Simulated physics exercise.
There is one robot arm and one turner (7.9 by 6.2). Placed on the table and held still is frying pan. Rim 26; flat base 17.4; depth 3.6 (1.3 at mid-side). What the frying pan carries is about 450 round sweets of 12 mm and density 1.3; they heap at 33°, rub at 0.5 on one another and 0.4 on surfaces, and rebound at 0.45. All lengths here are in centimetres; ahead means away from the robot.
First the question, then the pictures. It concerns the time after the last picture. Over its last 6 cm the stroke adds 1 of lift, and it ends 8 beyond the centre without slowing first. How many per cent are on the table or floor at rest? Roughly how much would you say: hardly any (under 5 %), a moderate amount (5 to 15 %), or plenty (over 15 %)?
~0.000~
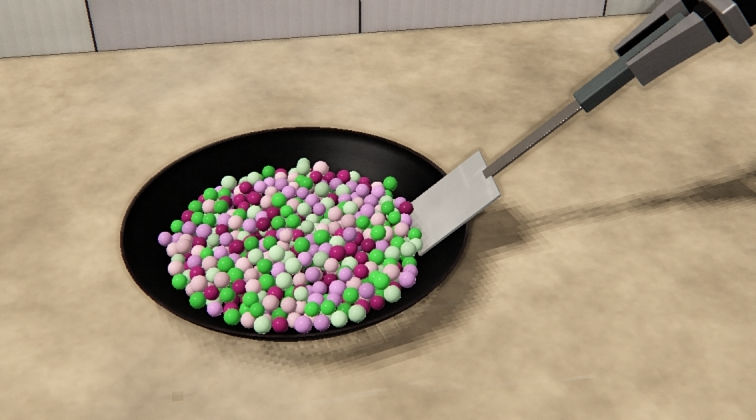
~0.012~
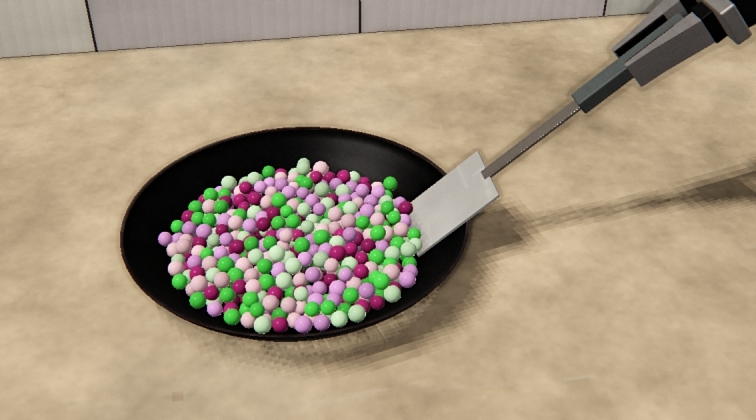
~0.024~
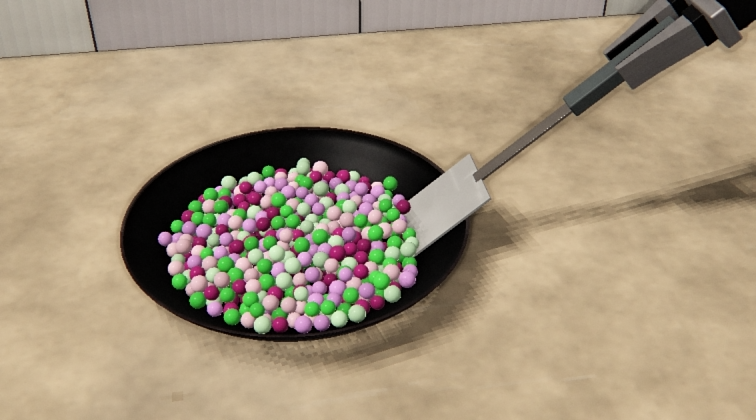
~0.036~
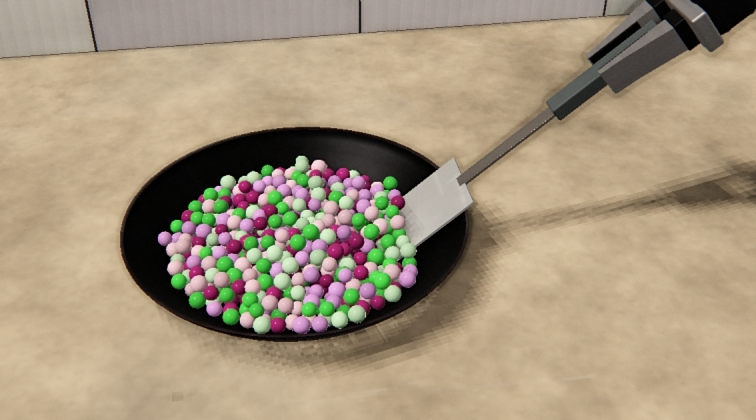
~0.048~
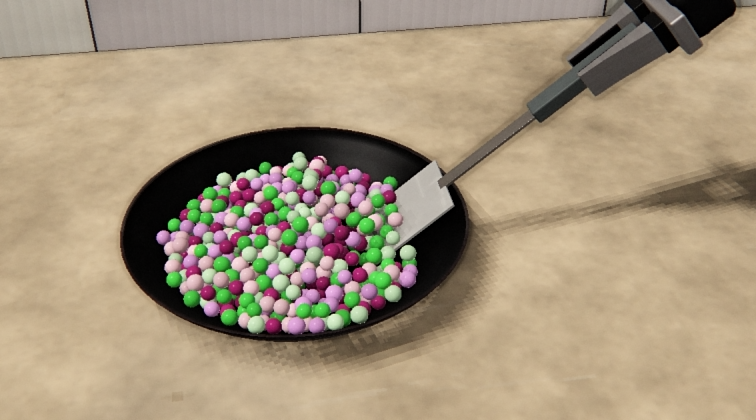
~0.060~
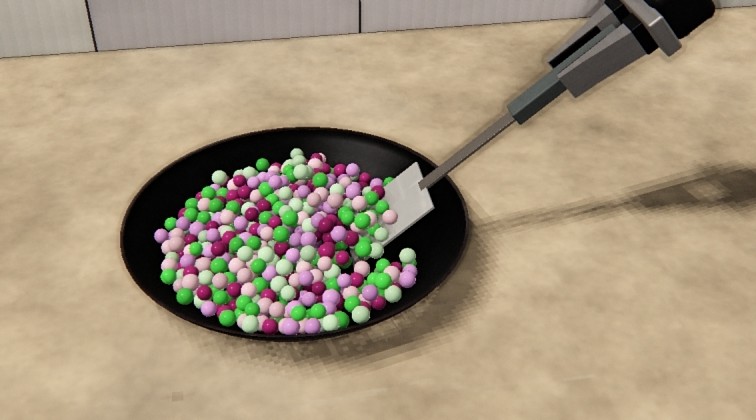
I'd say plenty.
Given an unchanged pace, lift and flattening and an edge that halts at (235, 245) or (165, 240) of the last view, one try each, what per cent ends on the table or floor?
Try 1: Approx. 15 %; try 2: Approx. 35 %.
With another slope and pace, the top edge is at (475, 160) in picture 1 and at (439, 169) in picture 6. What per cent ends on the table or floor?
10 per cent.
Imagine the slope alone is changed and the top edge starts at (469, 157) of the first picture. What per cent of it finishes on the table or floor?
About 25%.
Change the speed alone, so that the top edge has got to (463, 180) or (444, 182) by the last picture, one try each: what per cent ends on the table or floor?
First try around 5 %, second try around 10 %.
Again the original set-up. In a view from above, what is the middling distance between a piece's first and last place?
About 4 cm.
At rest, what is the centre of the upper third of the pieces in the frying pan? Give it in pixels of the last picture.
Around (193, 234).
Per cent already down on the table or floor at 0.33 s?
I'd say close to 20 in a hundred.
After 0.09 s, sloping 40°, highest piece 8 above the table; 449 in the frying pan.
After 0.12 s, sloping 40°, highest piece 10 above the table; 447 in the frying pan, 2 on the blade or in flight.
After 0.33 s, sloping 40°, highest piece 5 above the table; 350 in the frying pan, 90 on the table or floor, 9 on the blade or in flight.
After 1.38 s, sloping 40°, highest piece 4 above the table; 348 in the frying pan, 101 on the table or floor.
In the end, 348 in the frying pan, 101 on the table or floor. That is 22 % on the table or floor.
